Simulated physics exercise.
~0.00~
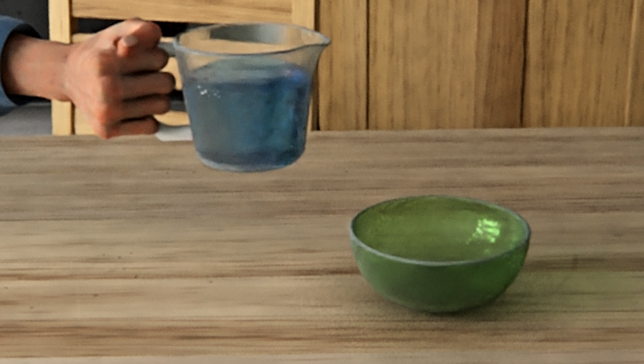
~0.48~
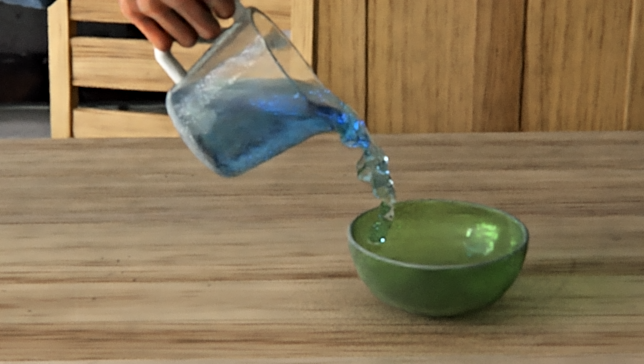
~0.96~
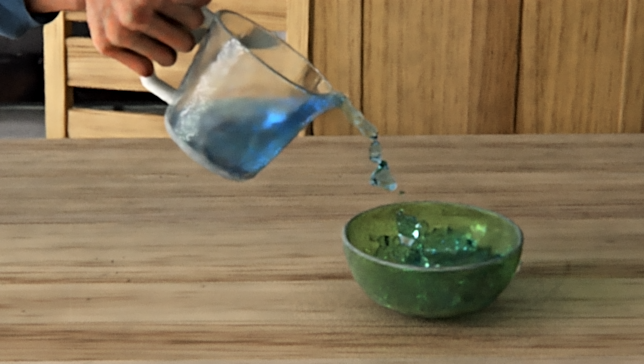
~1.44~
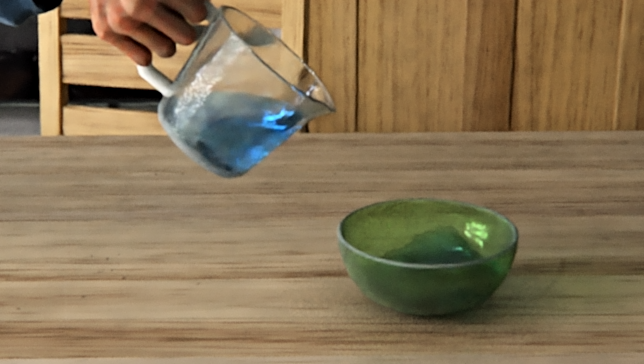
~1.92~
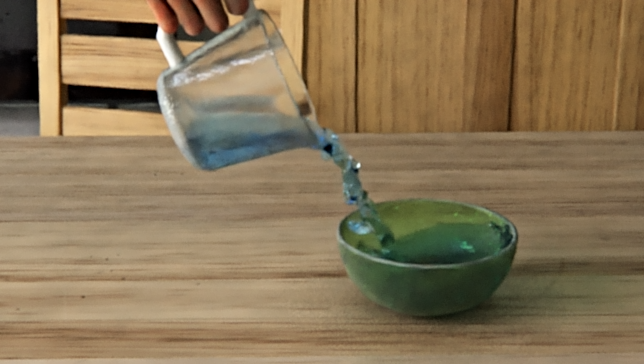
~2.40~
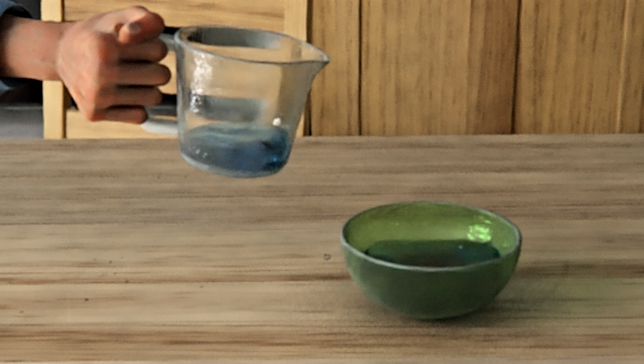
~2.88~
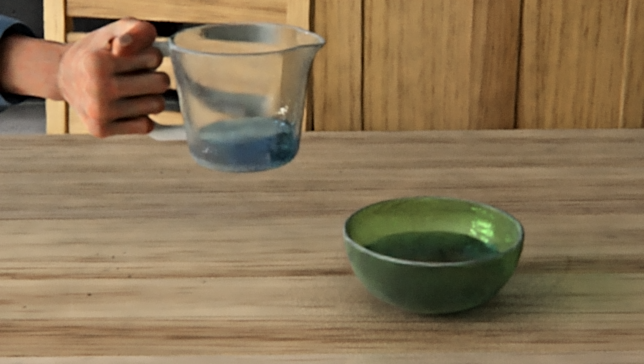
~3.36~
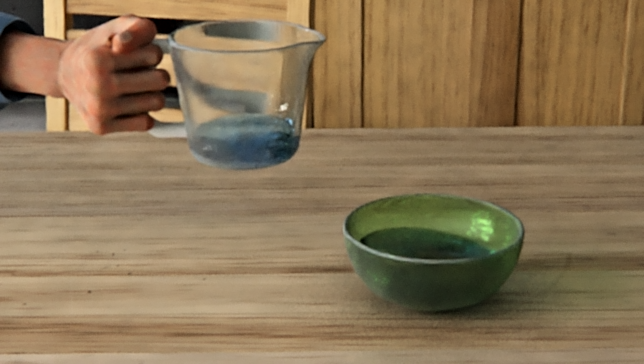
A hand tips a glass jug twice, pouring blue water into a green bowl, then levels it with some left.
